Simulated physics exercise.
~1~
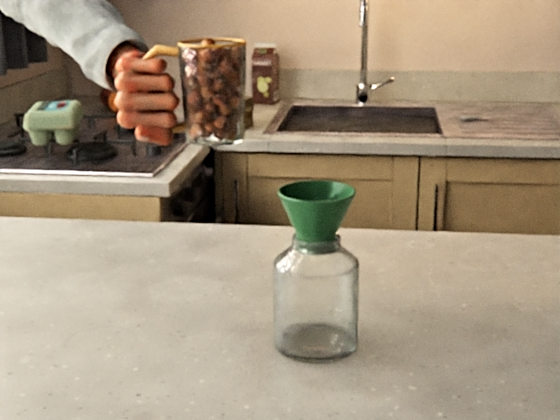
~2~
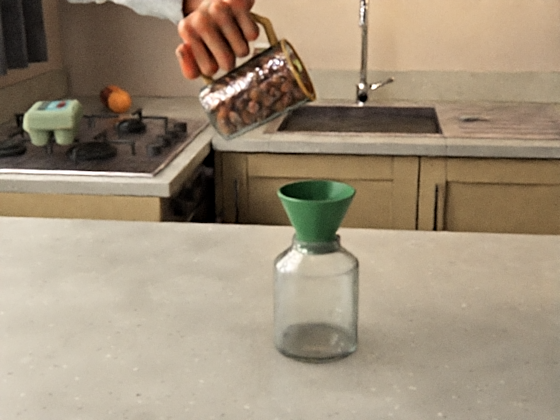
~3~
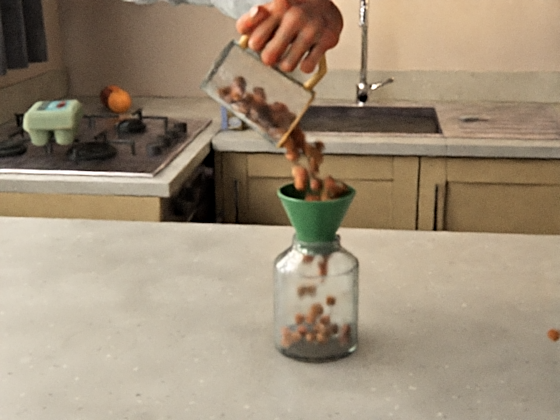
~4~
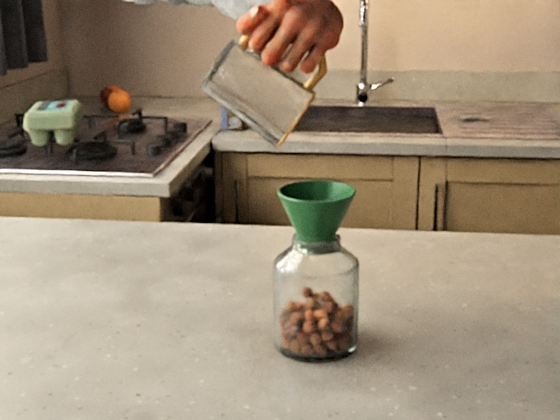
The footage shows a hand holding a glass cup of hazelnuts above a kitchen counter, moving it right and tipping it over a green funnel in a clear jar. The nuts tumble through into the jar, which ends partly filled beneath the emptied, still-tilted cup.
